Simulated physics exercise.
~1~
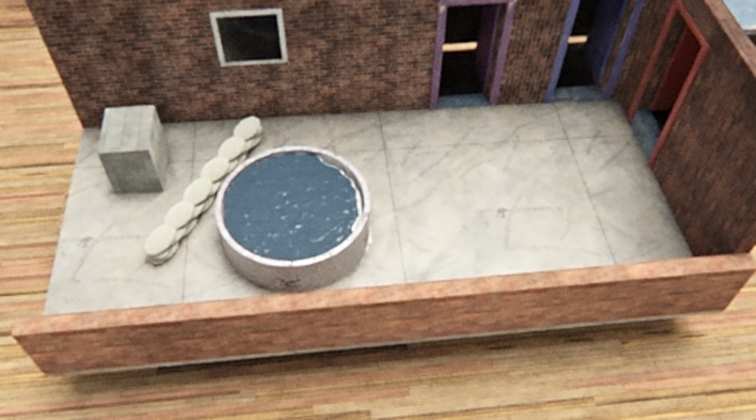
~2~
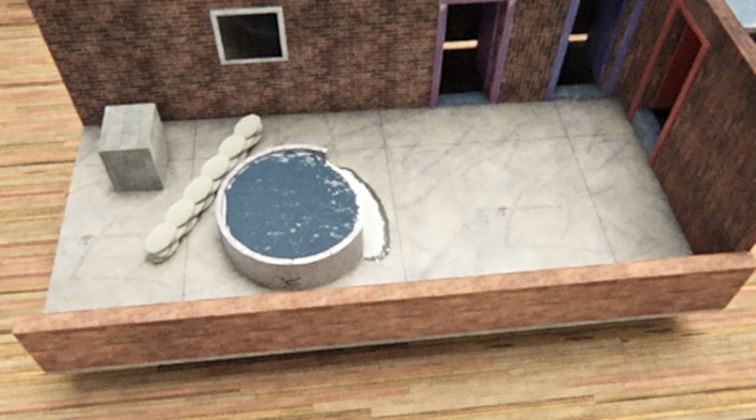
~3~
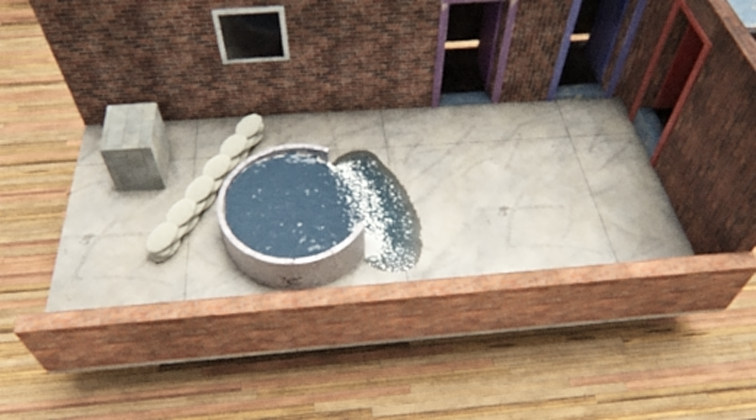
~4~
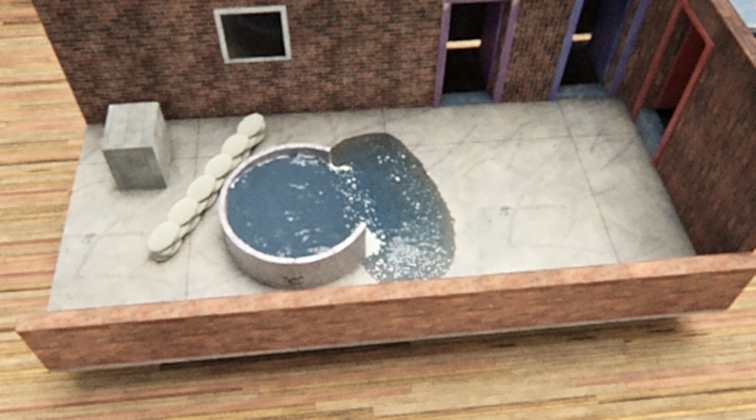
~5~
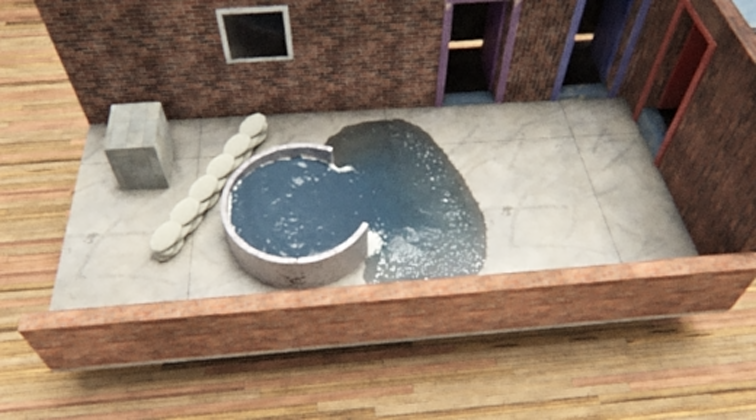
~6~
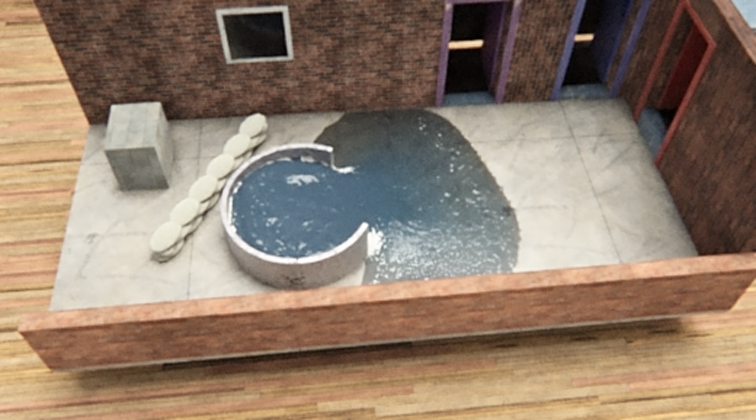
Round pool in a brick-walled alley opening on its right side, water pouring out and spreading rightward across the pale floor.
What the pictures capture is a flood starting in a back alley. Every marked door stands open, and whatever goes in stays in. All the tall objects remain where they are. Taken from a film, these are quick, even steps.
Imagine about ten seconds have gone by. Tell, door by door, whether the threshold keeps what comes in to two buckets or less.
Purple door: More than two buckets. Red door: Two buckets or less. Blue door: More than two buckets.
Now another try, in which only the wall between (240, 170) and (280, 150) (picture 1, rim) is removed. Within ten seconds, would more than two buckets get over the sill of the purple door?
Purple door: Remains below.
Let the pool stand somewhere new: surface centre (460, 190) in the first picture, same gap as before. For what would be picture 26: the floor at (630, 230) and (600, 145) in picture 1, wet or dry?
I'd say swamped for the first and swamped for the second.
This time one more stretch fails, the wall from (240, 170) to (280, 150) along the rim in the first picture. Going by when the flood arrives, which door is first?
Lab note - earliest arrival at the door marked purple.
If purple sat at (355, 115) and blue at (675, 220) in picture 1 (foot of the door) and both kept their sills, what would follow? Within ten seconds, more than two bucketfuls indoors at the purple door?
From what I can tell, the purple door does not reach it.
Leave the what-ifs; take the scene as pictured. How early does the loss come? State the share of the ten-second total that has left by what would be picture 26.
About 45 %.
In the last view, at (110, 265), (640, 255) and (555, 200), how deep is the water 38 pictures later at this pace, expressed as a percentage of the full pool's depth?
First spot 0 %, second 25 %, third 18 %.
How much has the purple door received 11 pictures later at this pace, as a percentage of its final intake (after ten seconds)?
Around 25 percent.
A moment on, water covers 45 % of the floor; the purple door under two buckets in, the red door not reached, the blue door not reached.
Next, water covers 60 % of the floor; the purple door over two buckets in, the red door wet at the sill, nothing in, the blue door wet at the sill, nothing in.
Then, water covers 60 % of the floor; the purple door over two buckets in, the red door wet at the sill, nothing in, the blue door over two buckets in.
Later, water covers 55 % of the floor; the purple door over two buckets in, the red door wet at the sill, nothing in, the blue door over two buckets in.
In the end, water covers 70 % of the floor; the purple door over two buckets in, the red door wet at the sill, nothing in, the blue door over two buckets in.
